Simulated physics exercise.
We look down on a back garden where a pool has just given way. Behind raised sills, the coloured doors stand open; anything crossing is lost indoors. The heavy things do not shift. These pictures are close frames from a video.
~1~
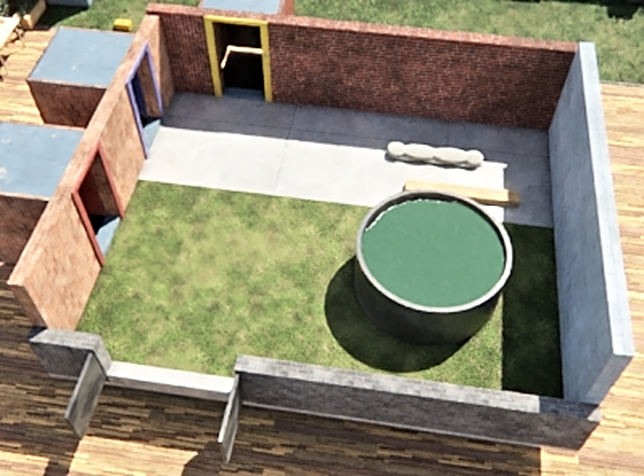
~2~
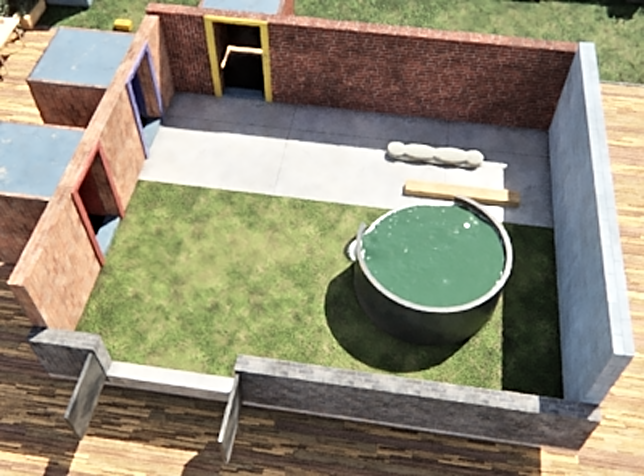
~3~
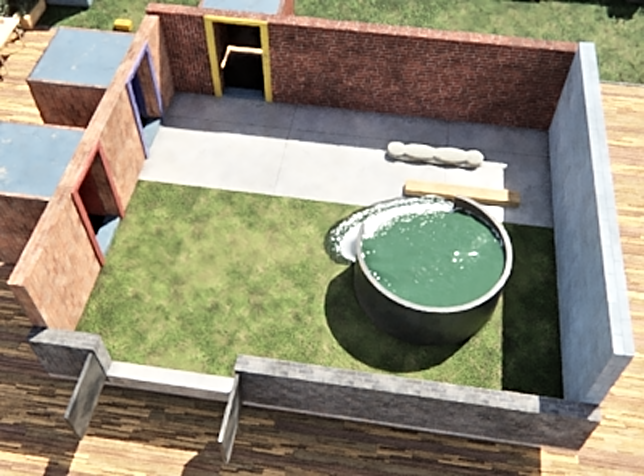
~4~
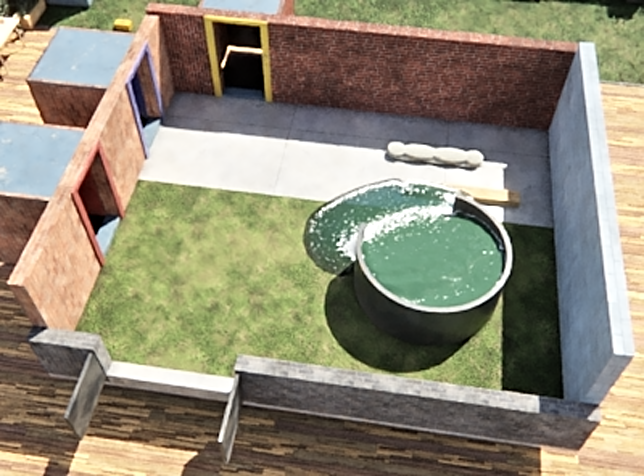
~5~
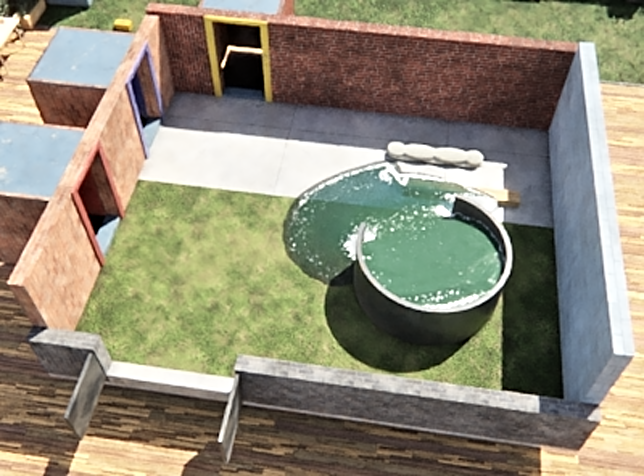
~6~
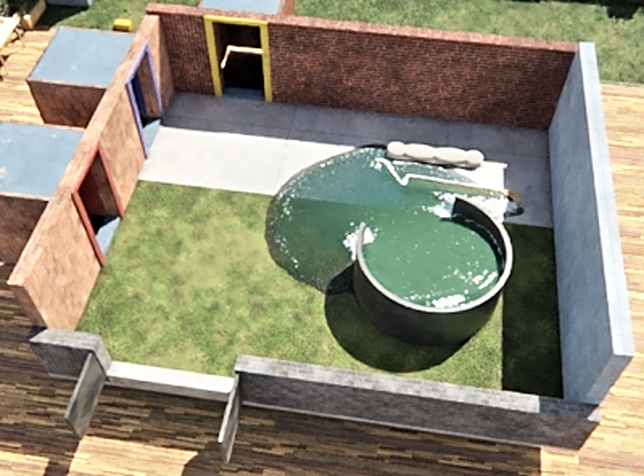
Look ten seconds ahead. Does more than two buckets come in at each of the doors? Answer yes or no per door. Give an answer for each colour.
The yellow door yes, the blue door yes, the red door no.
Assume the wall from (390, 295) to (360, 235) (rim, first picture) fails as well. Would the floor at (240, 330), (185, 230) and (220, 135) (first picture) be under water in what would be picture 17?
Going through them, the first would be submerged, the next submerged and the last still bare.
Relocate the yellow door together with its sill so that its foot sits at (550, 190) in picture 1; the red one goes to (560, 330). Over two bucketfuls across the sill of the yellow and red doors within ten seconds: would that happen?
The yellow one overshoots, the red one falls short.
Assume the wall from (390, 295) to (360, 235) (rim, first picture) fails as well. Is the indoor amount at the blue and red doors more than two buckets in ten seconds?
Blue remains within limit and red tops the threshold.
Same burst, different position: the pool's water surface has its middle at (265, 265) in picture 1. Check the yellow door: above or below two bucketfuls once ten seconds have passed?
One by one - yellow door: Above the limit.
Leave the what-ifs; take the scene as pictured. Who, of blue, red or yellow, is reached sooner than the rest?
It would be the door marked yellow.
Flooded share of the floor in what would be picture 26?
I'd put it at roughly 70 per cent.
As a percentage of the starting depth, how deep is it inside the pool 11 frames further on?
Near 36 in a hundred.
A moment on, water covers 40 % of the floor; the yellow door not reached, the blue door not reached, the red door not reached.
Next, water covers 60 % of the floor; the yellow door over two buckets in, the blue door wet at the sill, nothing in, the red door not reached.
Then, water covers 70 % of the floor; the yellow door over two buckets in, the blue door over two buckets in, the red door not reached.
Later, water covers 85 % of the floor; the yellow door far over two buckets in, the blue door far over two buckets in, the red door wet at the sill, nothing in.
In the end, water covers 95 % of the floor; the yellow door far over two buckets in, the blue door far over two buckets in, the red door wet at the sill, nothing in.
